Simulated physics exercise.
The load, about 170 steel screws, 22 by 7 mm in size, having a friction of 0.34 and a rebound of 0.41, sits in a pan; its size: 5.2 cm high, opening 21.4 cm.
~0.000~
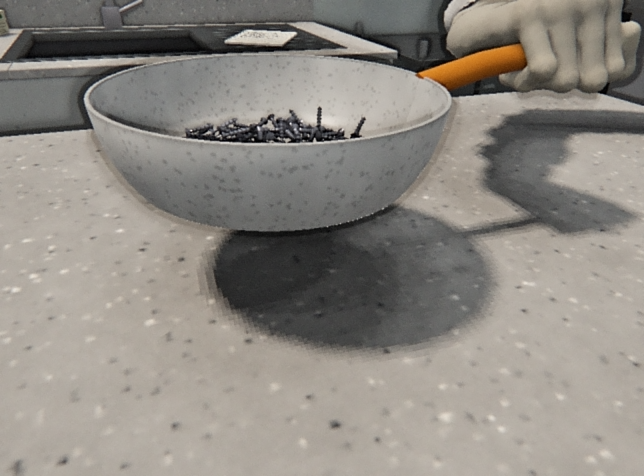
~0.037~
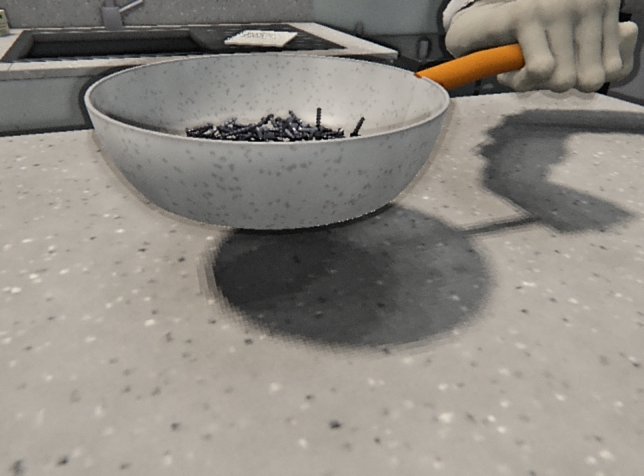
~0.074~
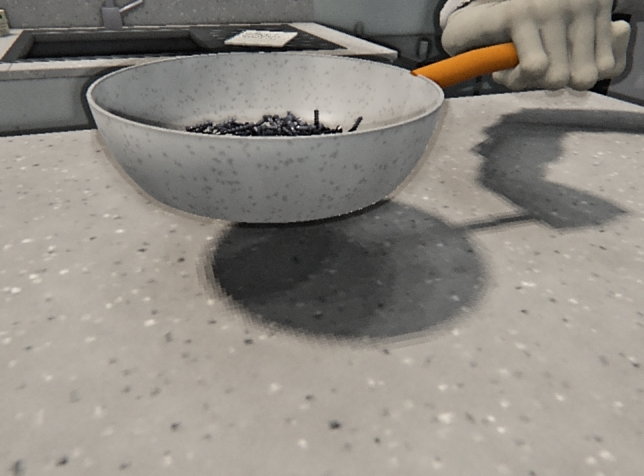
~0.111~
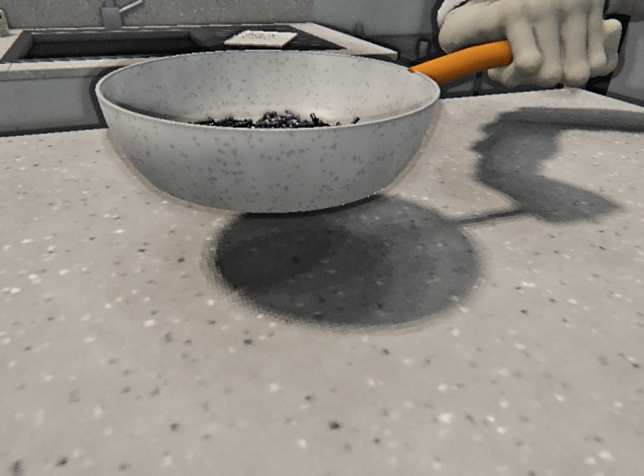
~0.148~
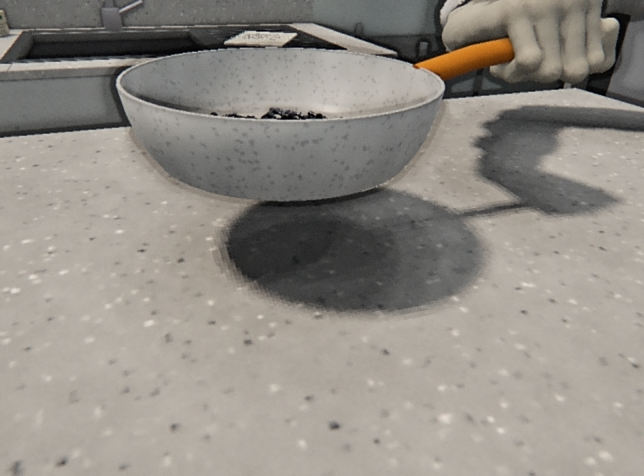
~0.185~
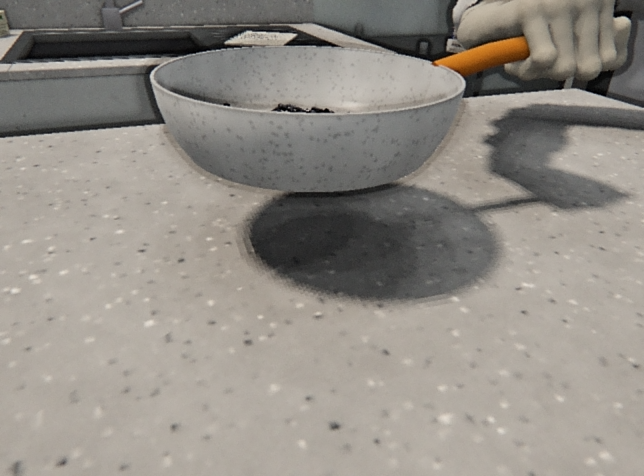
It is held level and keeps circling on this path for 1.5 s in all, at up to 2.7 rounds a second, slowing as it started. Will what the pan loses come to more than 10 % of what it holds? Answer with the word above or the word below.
The word is below.
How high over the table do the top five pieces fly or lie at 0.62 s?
Roughly 12 cm.
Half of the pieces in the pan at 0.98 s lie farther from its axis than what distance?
Roughly 6.0 cm.
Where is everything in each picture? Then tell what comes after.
In the first picture, pan at (276, 161); tilt 0 degrees; moved 0.0 cm; top of the load at (259, 126).
In the second picture, pan at (275, 159); tilt 0 degrees; moved 0.2 cm; top of the load at (259, 125).
In the third picture, pan at (273, 154); tilt 0 degrees; moved 1.0 cm; top of the load at (260, 123).
In the fourth picture, pan at (275, 145); tilt 0 degrees; moved 2.2 cm; top of the load at (263, 120).
In the fifth picture, pan at (285, 135); tilt 0 degrees; moved 3.7 cm; top of the load at (267, 115).
In the sixth picture, pan at (309, 128); tilt 0 degrees; moved 5.5 cm; top of the load at (292, 112). Its speed is now 0.66 m/s.
After 0.62 s, pan 100 %; middle of the pieces not yet landed near (304, 143).
Then, at 0.98 s, pan 100 %; middle of the pieces not yet landed near (315, 142).
Then, at 1.31 s, pan 100 %; middle of the pieces not yet landed near (309, 150).
After 1.63 s, pan 100 %; middle of the pieces not yet landed near (341, 146).
By 2.1 s all is still; pan 100 %.
